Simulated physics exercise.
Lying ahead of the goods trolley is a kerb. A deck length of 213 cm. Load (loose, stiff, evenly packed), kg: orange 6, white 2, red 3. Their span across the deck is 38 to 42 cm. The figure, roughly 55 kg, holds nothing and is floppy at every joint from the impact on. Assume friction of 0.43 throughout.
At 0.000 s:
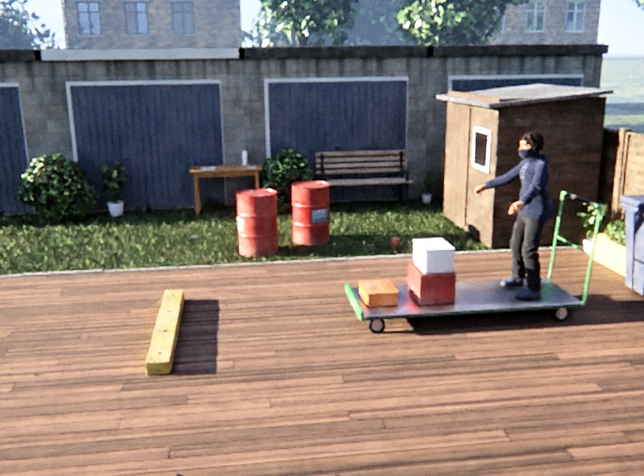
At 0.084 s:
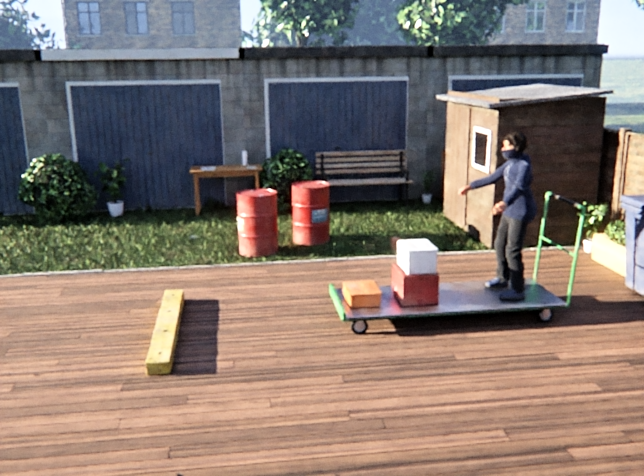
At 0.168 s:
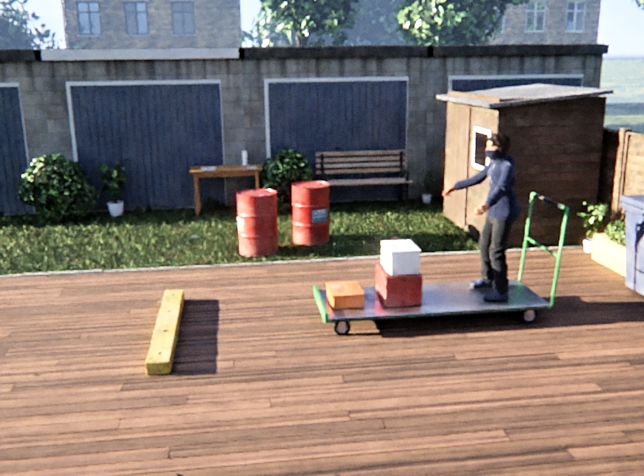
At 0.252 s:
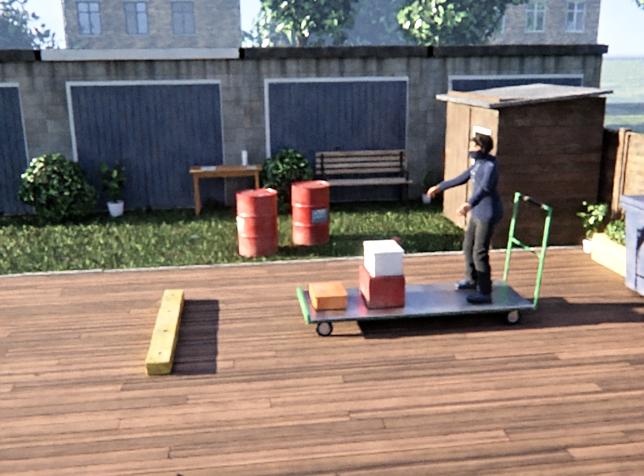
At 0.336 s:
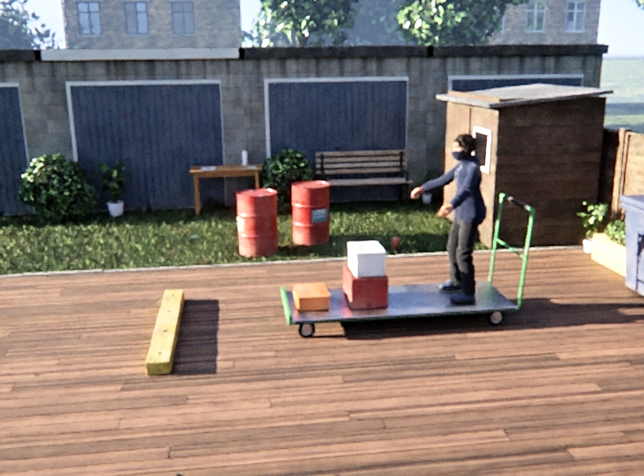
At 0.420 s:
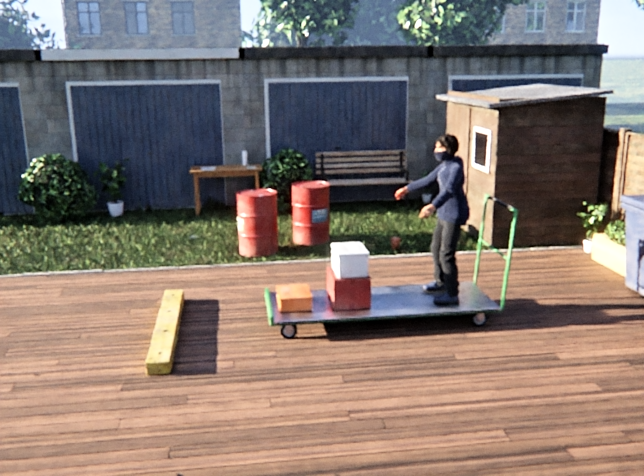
On a sunny wooden deck, a flat trolley rolling steadily left toward a yellow kerb, carrying boxes and a standing figure, arm outstretched.
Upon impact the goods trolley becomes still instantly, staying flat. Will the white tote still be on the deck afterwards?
No - over the edge.
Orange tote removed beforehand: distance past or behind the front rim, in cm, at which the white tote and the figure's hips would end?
I'd expect white to come to rest 50 cm out past the front rim, with the hips 60 cm back from it.
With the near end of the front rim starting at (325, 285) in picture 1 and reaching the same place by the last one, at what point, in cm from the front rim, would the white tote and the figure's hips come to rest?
In that case the white item would end 50 cm behind the front rim, and the hips 140 cm behind it.
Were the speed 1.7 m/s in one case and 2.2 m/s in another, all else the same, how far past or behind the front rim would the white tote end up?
The first try ends 50 cm past the front rim, the second 50 cm past it.
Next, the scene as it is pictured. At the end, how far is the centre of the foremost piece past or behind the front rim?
50 cm past it.
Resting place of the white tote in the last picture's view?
Roughly pixel (113, 321).
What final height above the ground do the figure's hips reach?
About 55 cm up.
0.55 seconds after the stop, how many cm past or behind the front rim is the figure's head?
About 40 cm behind the front rim.
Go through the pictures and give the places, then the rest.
The first frame shows white tote (433, 256), orange tote (379, 293), rim corner (362, 317); 0 cm covered, 175 to go.
The second frame shows white tote (417, 257), orange tote (362, 294), rim corner (344, 318); 16 cm covered, 159 to go.
The third frame shows white tote (400, 258), orange tote (345, 295), rim corner (326, 319); 33 cm covered, 142 to go.
The fourth frame shows white tote (384, 258), orange tote (328, 296), rim corner (308, 320); 49 cm covered, 126 to go.
The fifth frame shows white tote (367, 259), orange tote (311, 297), rim corner (290, 321); 66 cm covered, 110 to go.
The sixth frame shows white tote (350, 260), orange tote (294, 298), rim corner (272, 322); 82 cm covered, 93 to go. Speed about 2.0 m/s.
Impact comes at 0.90 s.
After 1.15 s the white tote is 41 cm behind the rim, tilted 0°, near (209, 267) in the last picture's view.
After 1.45 s the white tote is 21 cm behind the rim, tilted 60°, near (188, 278) in the last picture's view.
After 1.90 s the white tote is 6 cm past the rim, tilted 135°, near (159, 287) in the last picture's view.
At rest, 3.0 s, past the rim, white tote; behind it, orange tote, red parcel and the figure's hips.
